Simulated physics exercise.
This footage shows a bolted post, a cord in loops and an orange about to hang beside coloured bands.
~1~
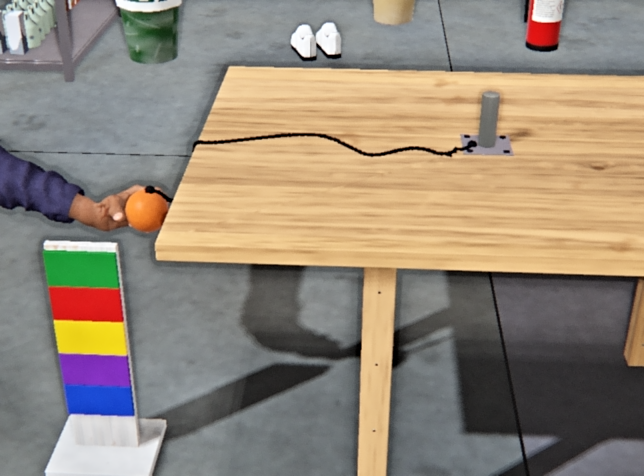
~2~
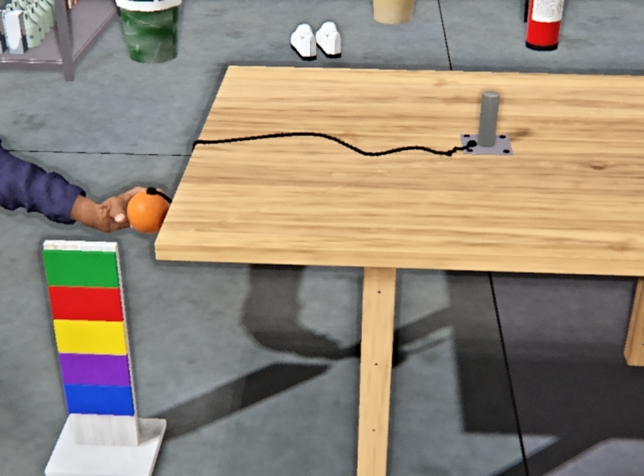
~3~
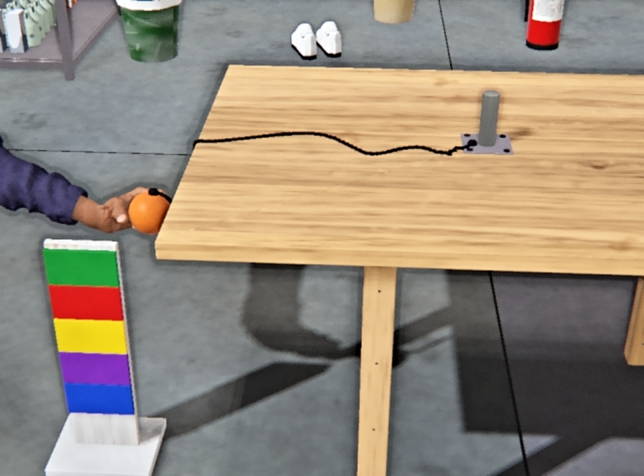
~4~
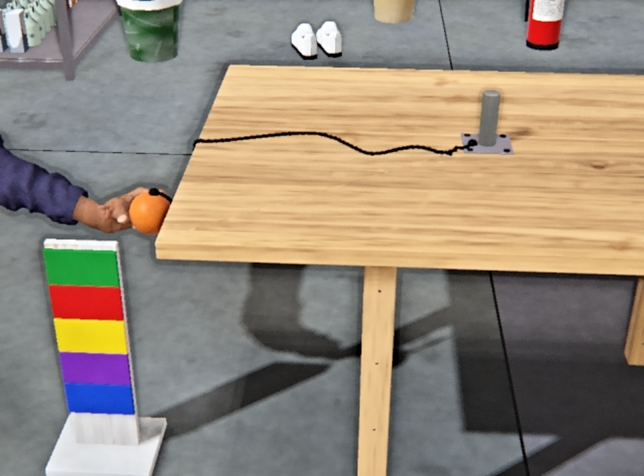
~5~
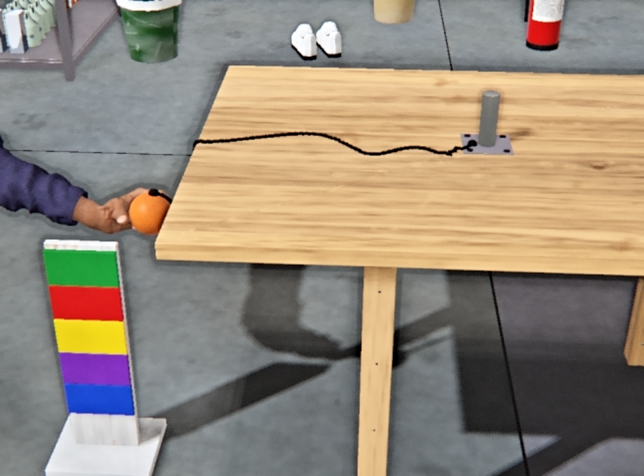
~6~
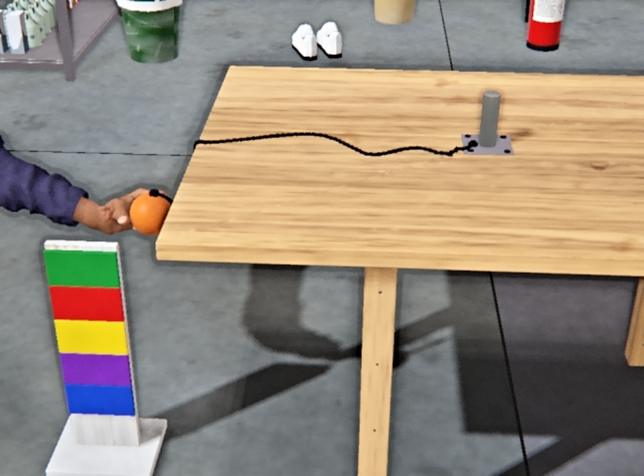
The clip shows a hand holding an orange ball tied to a black cord at the left edge of a wooden table, above a stand with coloured bands, while the cord lies slack to a metal post and almost nothing moves.
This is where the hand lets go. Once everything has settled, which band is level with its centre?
The red band.
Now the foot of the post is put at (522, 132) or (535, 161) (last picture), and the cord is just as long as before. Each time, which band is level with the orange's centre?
Answer, in order: Green, green.
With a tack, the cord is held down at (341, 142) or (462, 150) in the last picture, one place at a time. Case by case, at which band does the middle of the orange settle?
Results, in sequence: Green / red.
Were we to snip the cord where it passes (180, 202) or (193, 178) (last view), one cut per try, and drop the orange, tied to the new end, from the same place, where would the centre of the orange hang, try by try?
About (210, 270) and (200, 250).
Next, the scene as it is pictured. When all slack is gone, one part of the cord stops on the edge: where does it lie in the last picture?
Around (247, 139).
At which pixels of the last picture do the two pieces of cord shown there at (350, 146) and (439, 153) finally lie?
In that view they reach (311, 144) and (414, 144).
Early on, orange near (183, 284); level with green.
Midway, orange near (234, 293); level with red.
Near the end, orange near (208, 299); level with red.
Finally, orange near (200, 298); level with red. Its centre hangs level with the red band.
